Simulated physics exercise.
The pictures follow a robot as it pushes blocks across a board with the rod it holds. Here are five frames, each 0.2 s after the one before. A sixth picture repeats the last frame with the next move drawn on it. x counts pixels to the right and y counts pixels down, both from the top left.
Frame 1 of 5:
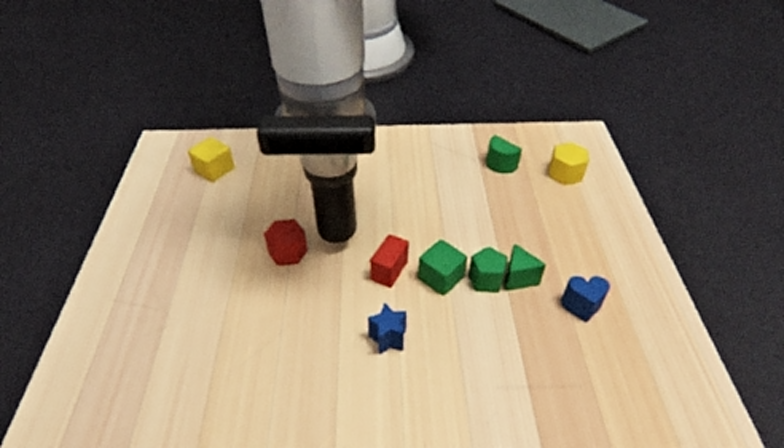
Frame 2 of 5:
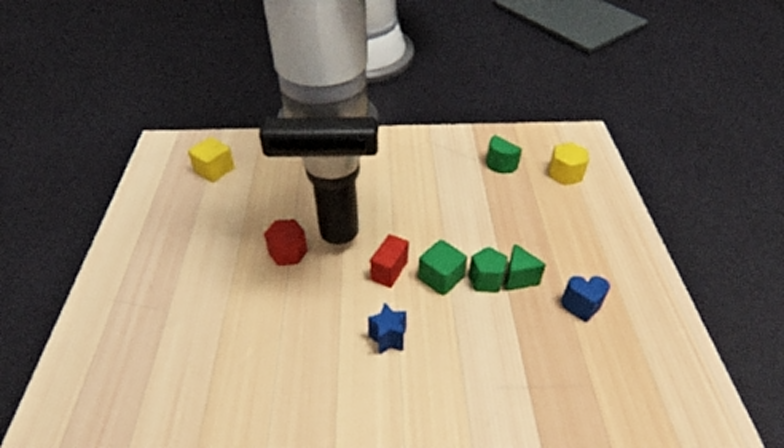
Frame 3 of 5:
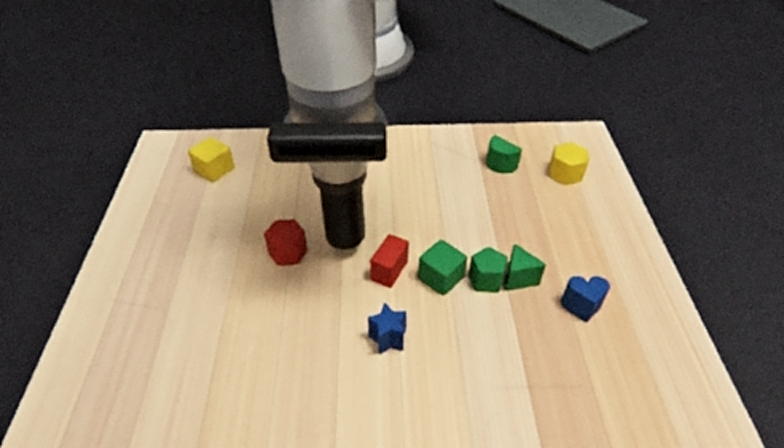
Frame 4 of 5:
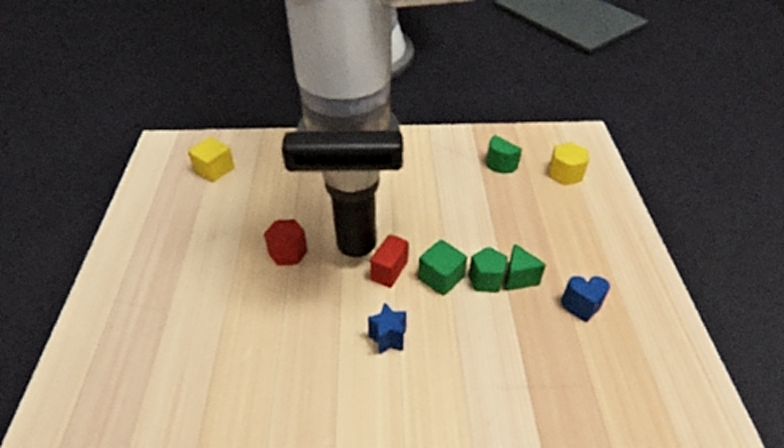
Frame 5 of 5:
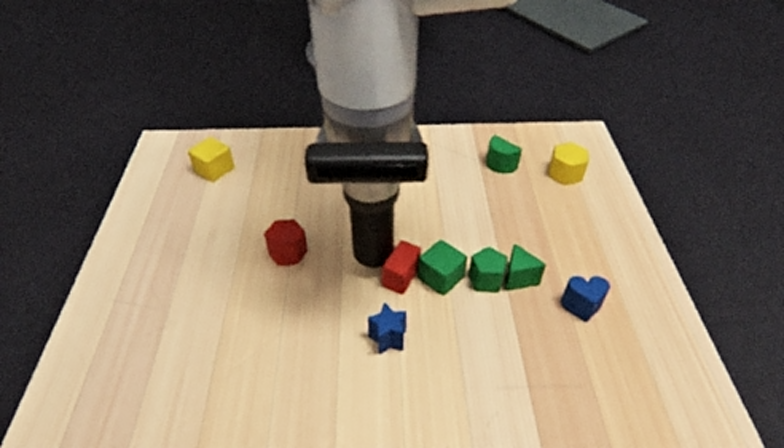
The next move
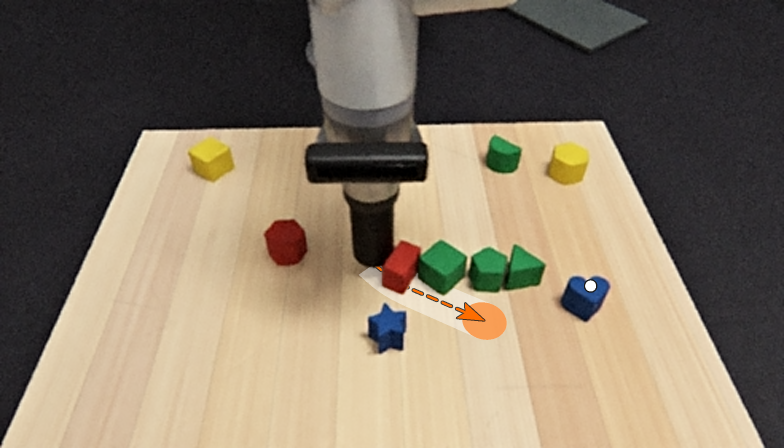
The footage shows a robotic arm with a black rod above a wooden board of red, green, blue and yellow blocks. The rod moves right from beside one red block and nudges the red oblong block rightward, against a green block.
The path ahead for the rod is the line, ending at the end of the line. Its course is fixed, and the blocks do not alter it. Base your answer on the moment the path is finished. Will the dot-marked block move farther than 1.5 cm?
No
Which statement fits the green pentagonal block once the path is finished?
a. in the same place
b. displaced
Choice b: Displaced.
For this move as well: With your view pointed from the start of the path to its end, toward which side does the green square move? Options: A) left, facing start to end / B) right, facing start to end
It's A.
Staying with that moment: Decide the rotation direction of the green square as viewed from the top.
Its spin: Anticlockwise.
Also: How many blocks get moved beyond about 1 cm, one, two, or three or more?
That makes 3 blocks or more.
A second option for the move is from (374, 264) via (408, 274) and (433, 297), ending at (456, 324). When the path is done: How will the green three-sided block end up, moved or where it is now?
Somewhere new.
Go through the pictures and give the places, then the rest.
Rod tip at (337, 229); block tops, red oblong block at (390, 250); green square at (444, 256); green pentagonal block at (490, 260); blue heart-shaped block at (591, 286), in the first frame.
Rod at (339, 230); blocks unchanged, in the second frame.
Rod at (345, 235); blocks unchanged, in the third frame.
Rod at (357, 242); blocks unchanged, in the fourth frame.
Rod at (374, 252); red oblong block at (402, 256); green square at (444, 256); green pentagonal block at (490, 260); blue heart-shaped block at (591, 286), in the fifth frame.
Path on the board, from (374, 264) through (424, 295) to (484, 321); the dot is on the blue heart-shaped block.
The first path, step by step. One third of the way, rod at (405, 274); red oblong block at (437, 279); green square at (473, 263), turned 50° anticlockwise; green pentagonal block at (506, 255).
Two thirds of the way, rod at (446, 292); red oblong block at (478, 299); green square at (494, 269), turned 100° anticlockwise; green pentagonal block at (518, 249).
At the end, rod at (487, 309); red oblong block at (521, 319); green square at (514, 270), turned 135° anticlockwise; green pentagonal block at (522, 243); blue heart-shaped block in place.
